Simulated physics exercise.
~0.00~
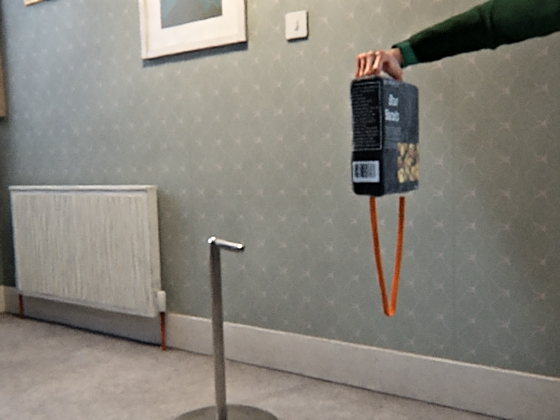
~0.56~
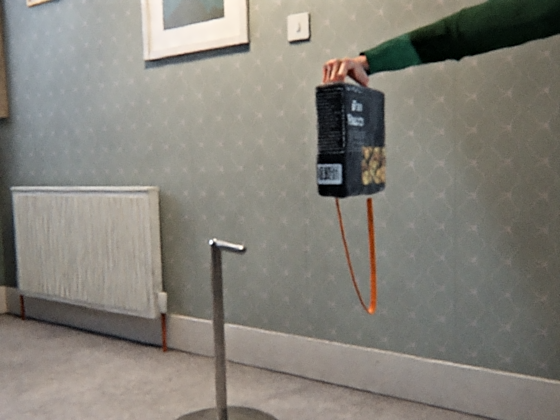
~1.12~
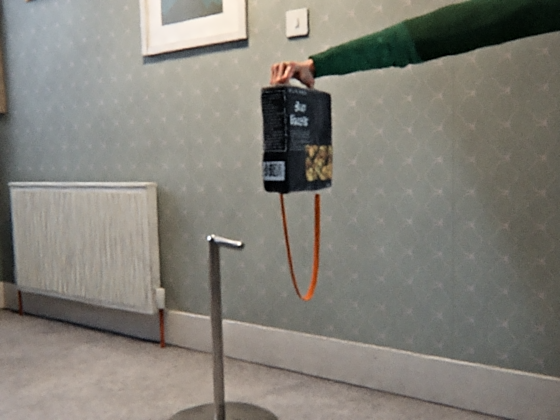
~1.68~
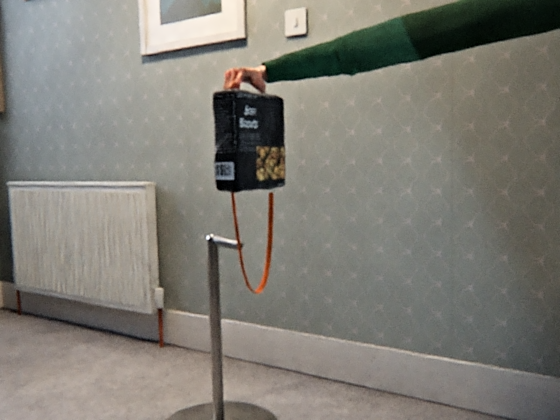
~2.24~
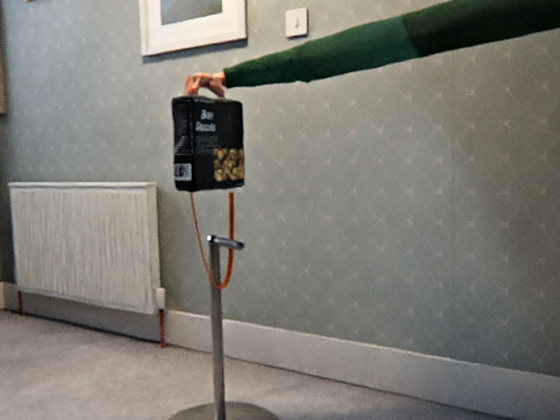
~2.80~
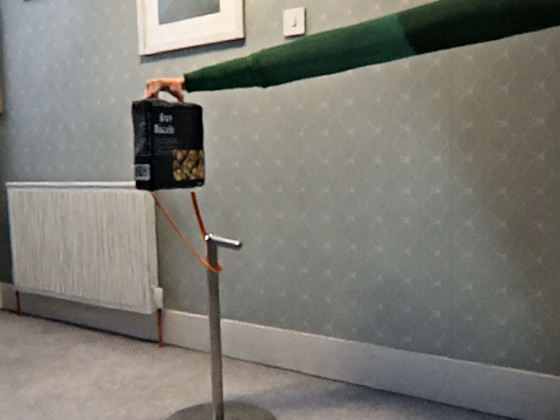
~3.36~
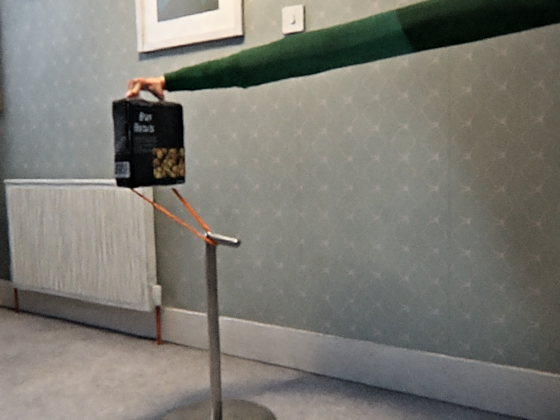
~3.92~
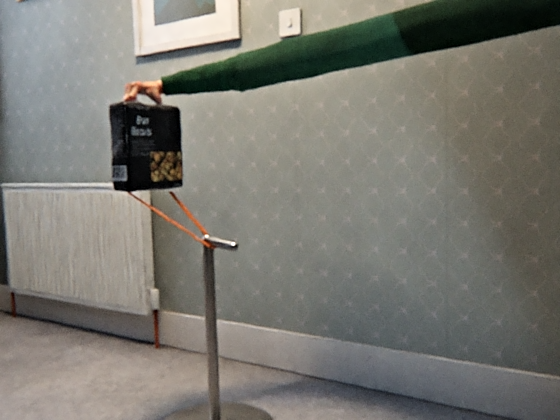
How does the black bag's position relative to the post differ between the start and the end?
At the start the black bag is held well to the right of the post. By the end it is on the left side of the post, in front of the wall near the radiator.
